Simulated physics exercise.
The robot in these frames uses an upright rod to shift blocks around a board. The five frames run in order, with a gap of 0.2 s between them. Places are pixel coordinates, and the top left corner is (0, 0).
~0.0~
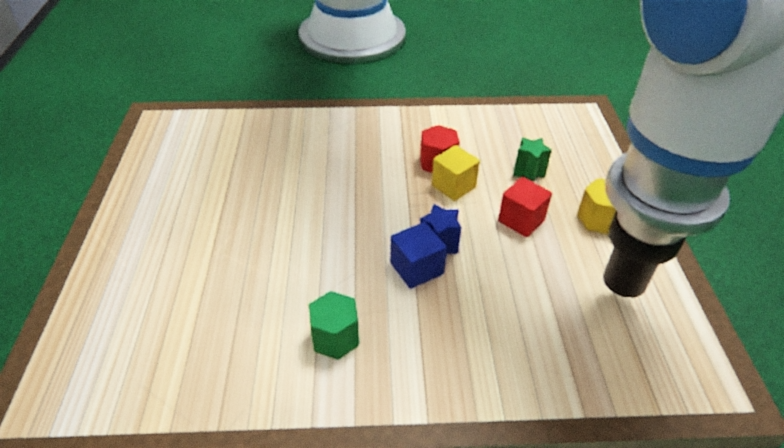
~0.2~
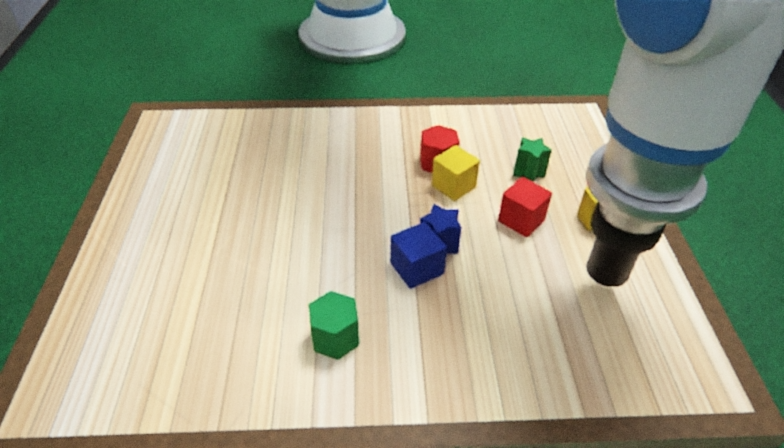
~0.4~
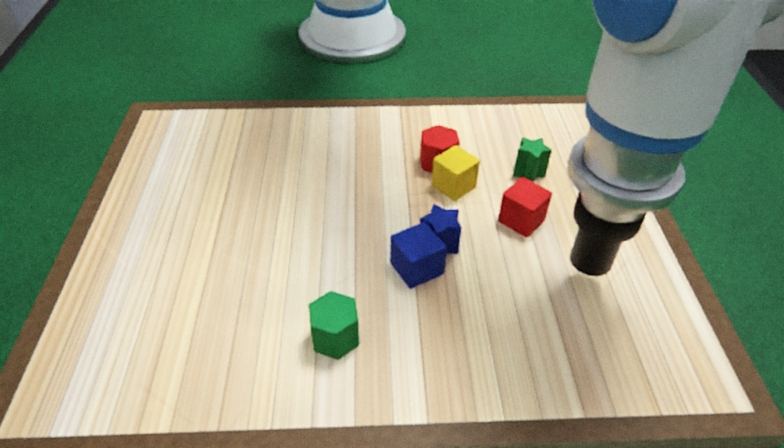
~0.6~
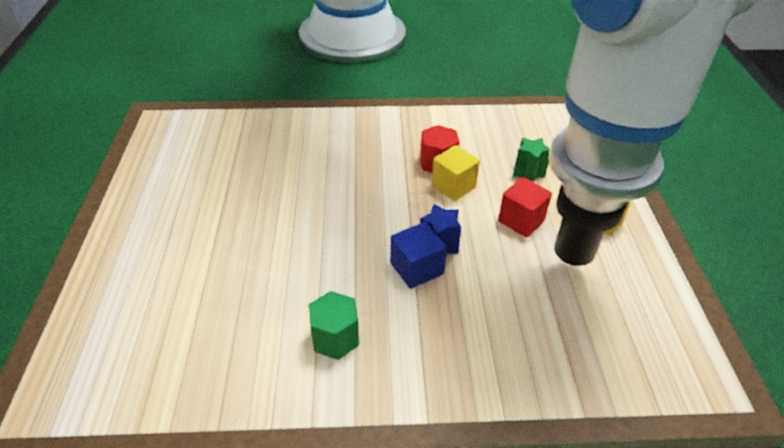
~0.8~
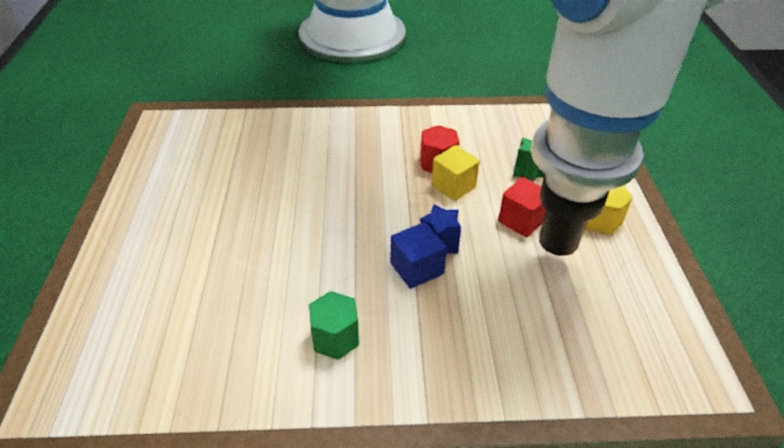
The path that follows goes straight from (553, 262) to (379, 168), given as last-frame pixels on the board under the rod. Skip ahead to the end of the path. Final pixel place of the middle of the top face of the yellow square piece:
It should be at about (442, 148).
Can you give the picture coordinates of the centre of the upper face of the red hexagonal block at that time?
Expect it around (442, 124).
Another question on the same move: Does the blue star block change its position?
In short: No.
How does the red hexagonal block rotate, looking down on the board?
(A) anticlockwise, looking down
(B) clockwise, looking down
I'll go with A - anticlockwise, looking down.
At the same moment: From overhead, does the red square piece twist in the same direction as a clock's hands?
Yes - that is the case.
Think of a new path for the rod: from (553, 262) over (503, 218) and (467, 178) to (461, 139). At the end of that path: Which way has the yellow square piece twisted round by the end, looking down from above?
Viewed from overhead, the yellow square piece winds up turned anticlockwise.
The first path, step by step. One third of the way, rod at (490, 207); red square piece at (511, 180), turned 70° clockwise.
Two thirds of the way, rod at (432, 177); red hexagonal block at (440, 127), turned 20° anticlockwise; yellow square piece at (448, 150), turned 60° clockwise; red square piece at (509, 179), turned 80° clockwise.
At the end, rod at (379, 149); red hexagonal block at (442, 124), turned 25° anticlockwise; blue star block unmoved; yellow square piece at (442, 148), turned 85° clockwise; red square piece at (509, 179), turned 80° clockwise.
